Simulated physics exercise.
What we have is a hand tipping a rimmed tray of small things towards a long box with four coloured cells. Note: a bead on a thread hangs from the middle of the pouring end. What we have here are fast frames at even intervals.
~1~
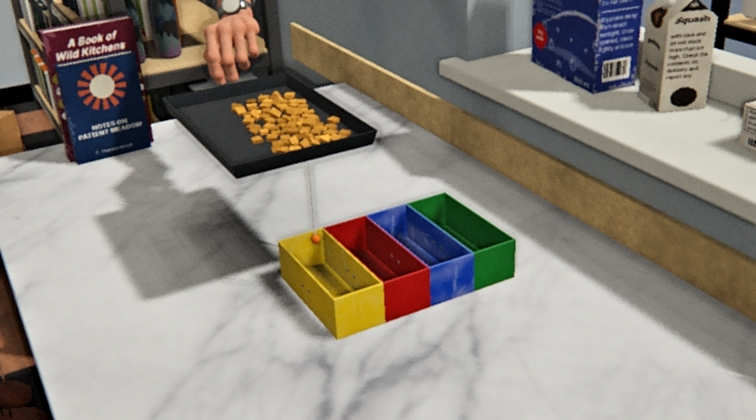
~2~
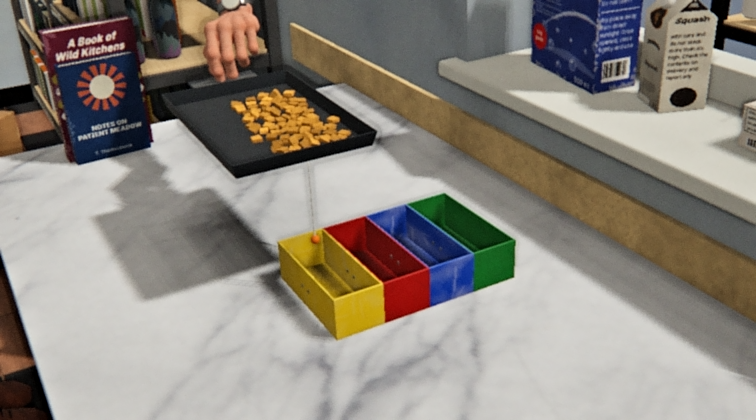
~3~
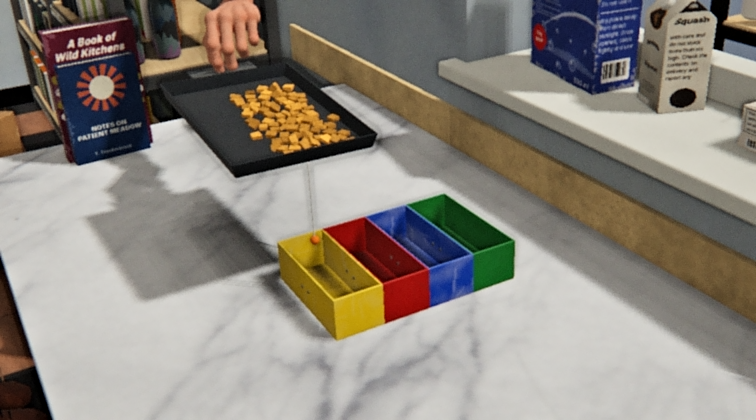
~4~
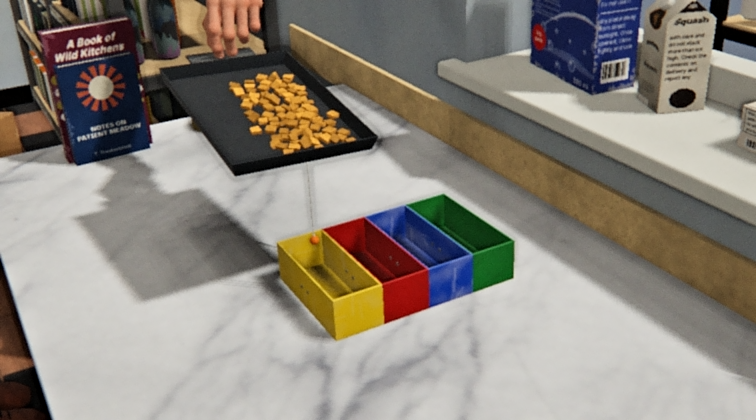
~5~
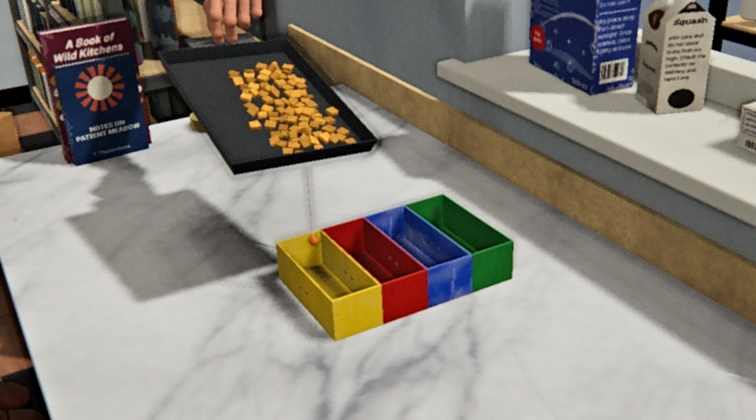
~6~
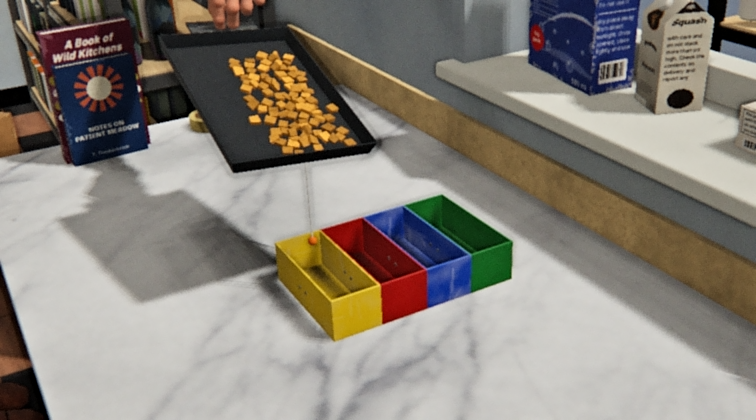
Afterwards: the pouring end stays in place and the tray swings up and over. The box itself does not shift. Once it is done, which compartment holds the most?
The red compartment holds the most.
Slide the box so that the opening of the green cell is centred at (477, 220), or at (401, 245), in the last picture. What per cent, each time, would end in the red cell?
I'd say about 70 percent, followed by about 0 percent.
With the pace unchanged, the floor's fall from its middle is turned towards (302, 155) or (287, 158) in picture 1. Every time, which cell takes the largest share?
The red one first, that yellow cell second.
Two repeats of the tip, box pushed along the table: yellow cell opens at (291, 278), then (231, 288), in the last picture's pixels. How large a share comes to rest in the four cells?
The first comes to 100 percent and the second to 90 percent.
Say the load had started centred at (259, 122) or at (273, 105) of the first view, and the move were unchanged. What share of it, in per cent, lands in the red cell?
Respectively 70 and 70 per cent.
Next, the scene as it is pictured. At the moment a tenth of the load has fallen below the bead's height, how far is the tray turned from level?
I'd say it is tilted about 80°.
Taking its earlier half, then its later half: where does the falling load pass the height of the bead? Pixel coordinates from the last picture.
Near (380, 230) to start, and near (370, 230) afterwards.
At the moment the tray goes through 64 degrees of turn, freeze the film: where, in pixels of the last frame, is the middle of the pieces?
Somewhere about pixel (339, 132).
Soon, tray tipped steeply; all on the tray.
A while on, tray tipped past a quarter turn; about two thirds on the tray; about a quarter in the red cell; a small part in the blue cell; a small part falling or outside the box.
Towards the end, tray tipped past a quarter turn; about two thirds in the red cell; about a quarter in the blue cell; a small part in the yellow cell.
Finally, tray tipped past a quarter turn; about two thirds in the red cell; about a quarter in the blue cell; a small part in the yellow cell; none in the green cell.
